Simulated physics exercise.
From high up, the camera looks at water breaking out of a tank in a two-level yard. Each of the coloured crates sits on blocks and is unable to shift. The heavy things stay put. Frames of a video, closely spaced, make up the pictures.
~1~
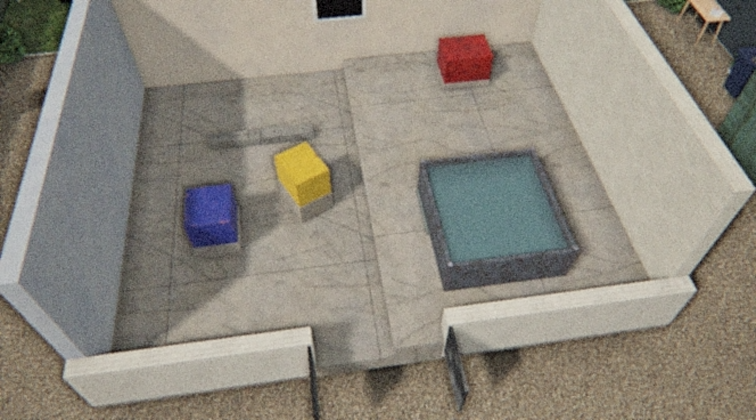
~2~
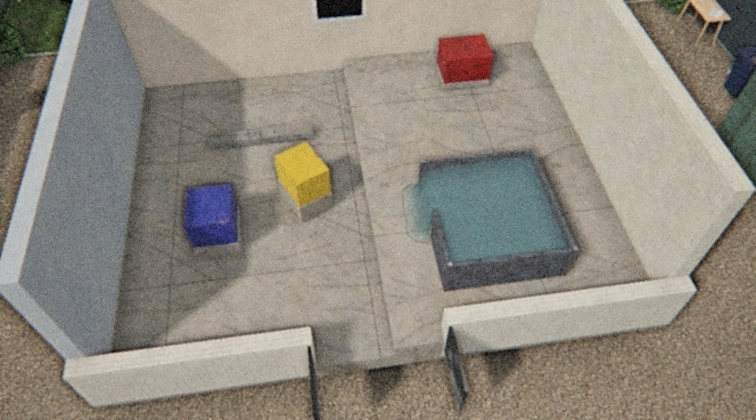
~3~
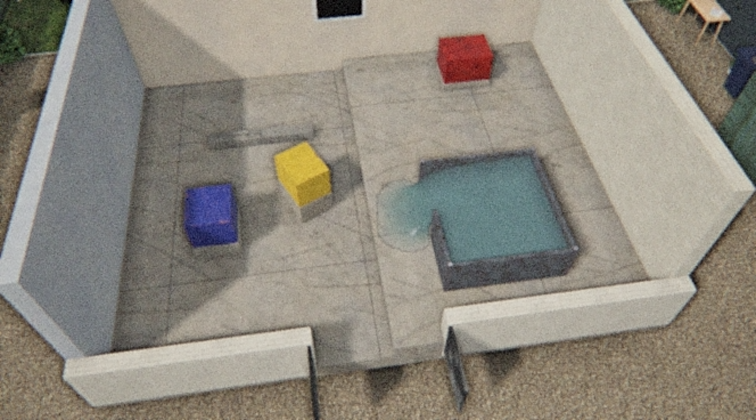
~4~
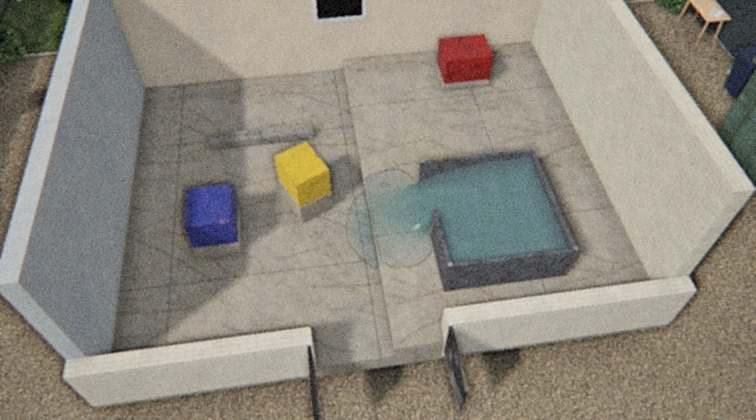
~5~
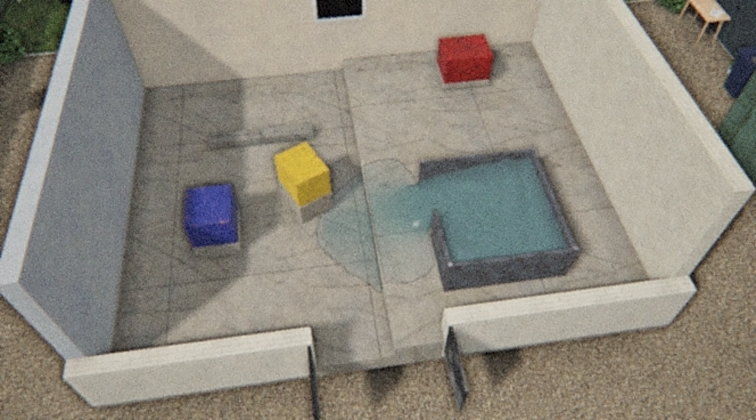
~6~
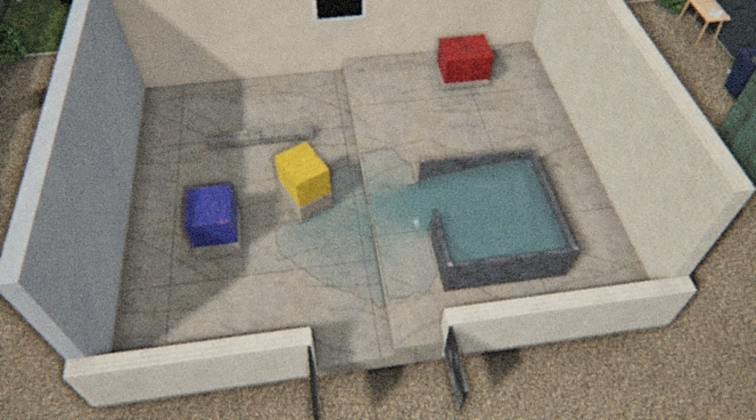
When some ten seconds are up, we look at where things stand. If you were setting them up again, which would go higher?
As I see it, the blue crate is going to stay free of water; the red crate is going to stay free of water; the yellow crate is going to stay free of water.
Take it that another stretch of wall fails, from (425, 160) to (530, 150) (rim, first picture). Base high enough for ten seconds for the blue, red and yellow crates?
In my view the blue crate is never reached; as for the red crate, it gets reached; the yellow crate is never reached.
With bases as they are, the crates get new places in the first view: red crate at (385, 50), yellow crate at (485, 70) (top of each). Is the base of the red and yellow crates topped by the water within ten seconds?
So the red crate stays high and dry and the yellow crate stays high and dry.
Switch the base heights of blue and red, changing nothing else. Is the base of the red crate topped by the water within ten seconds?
I'd say the red crate is unharmed.
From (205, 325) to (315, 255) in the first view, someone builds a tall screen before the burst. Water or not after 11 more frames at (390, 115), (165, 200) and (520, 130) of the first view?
The first point comes out unwetted, the next unwetted, the last unwetted.
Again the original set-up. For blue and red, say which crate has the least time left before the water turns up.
That would be the blue one.
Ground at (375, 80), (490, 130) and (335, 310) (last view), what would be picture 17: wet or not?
Taking the three spots one by one, I'd call them clear, clear and drenched.
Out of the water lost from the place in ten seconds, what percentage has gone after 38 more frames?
Near 30 in a hundred.
A moment on, water covers 20 % of the floor; the blue crate water round its plinth, the red crate not reached, the yellow crate water round its plinth.
Next, water covers 35 % of the floor; the blue crate water round its plinth, the red crate not reached, the yellow crate water round its plinth.
Then, water covers 40 % of the floor; the blue crate water round its plinth, the red crate not reached, the yellow crate water round its plinth.
Later, water covers 55 % of the floor; the blue crate water round its plinth, the red crate not reached, the yellow crate water round its plinth.
In the end, water covers 55 % of the floor; the blue crate stayed above the water, the red crate stayed above the water, the yellow crate stayed above the water.
